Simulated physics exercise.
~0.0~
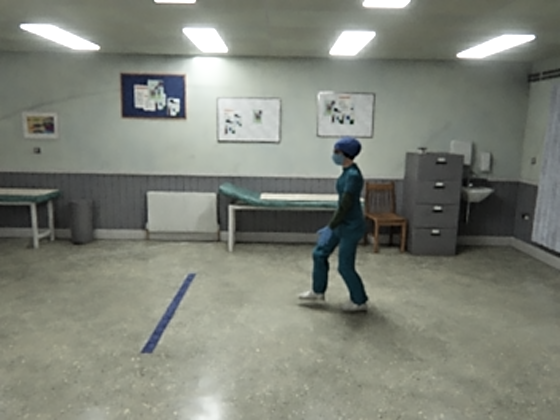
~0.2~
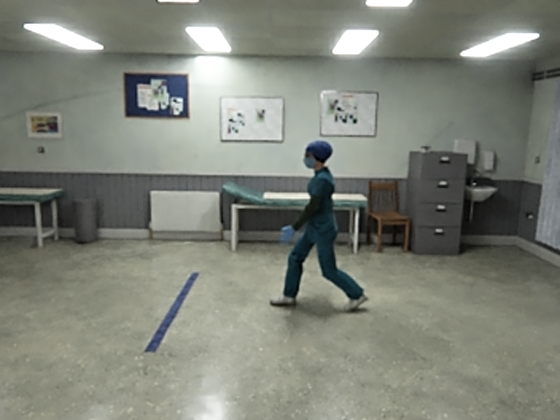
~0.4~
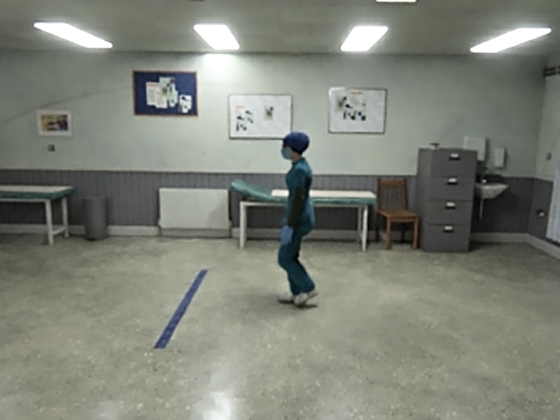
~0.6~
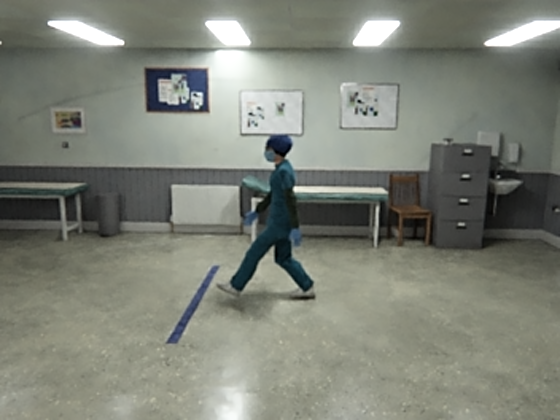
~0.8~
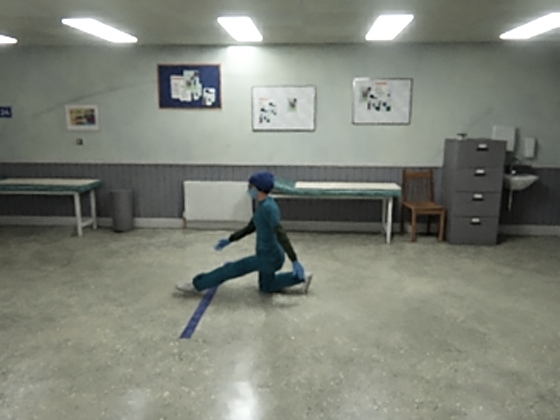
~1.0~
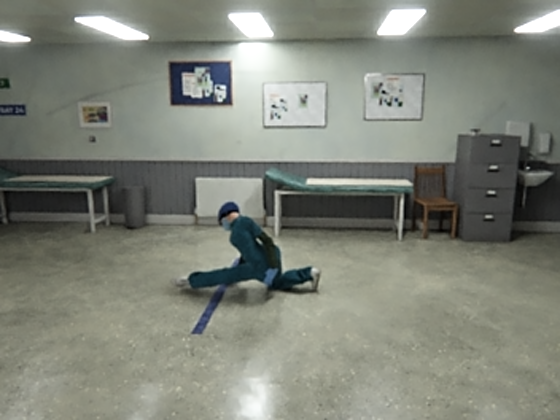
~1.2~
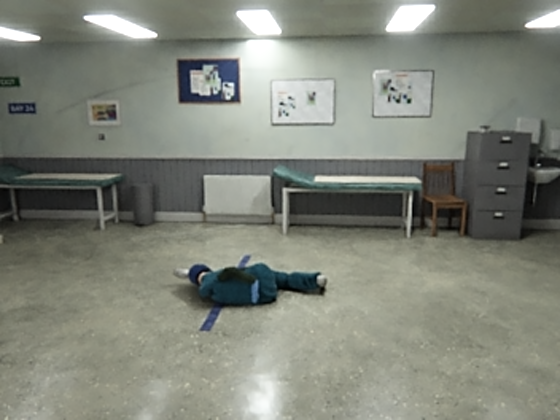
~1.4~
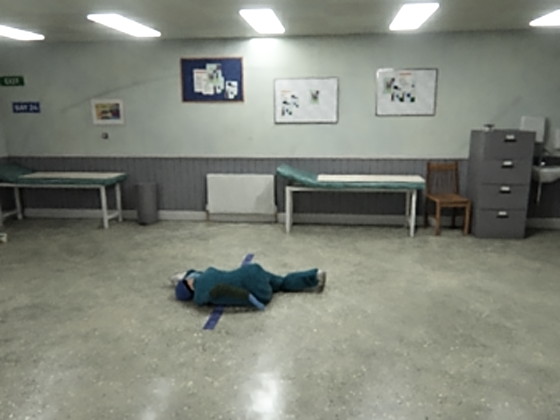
A clinic-like room with pale walls above grey panelling is seen from across its speckled floor, the view drifting slightly left. Padded examination tables stand along the back wall, with a wooden chair and grey filing cabinet at right and a blue strip on the floor. A person in teal scrubs, a blue cap, mask and gloves strides left, empty-handed, toward the strip. The legs split wide and the body sinks low, then the torso folds forward and drops. The person ends lying still, head just past the strip, hips short of it.
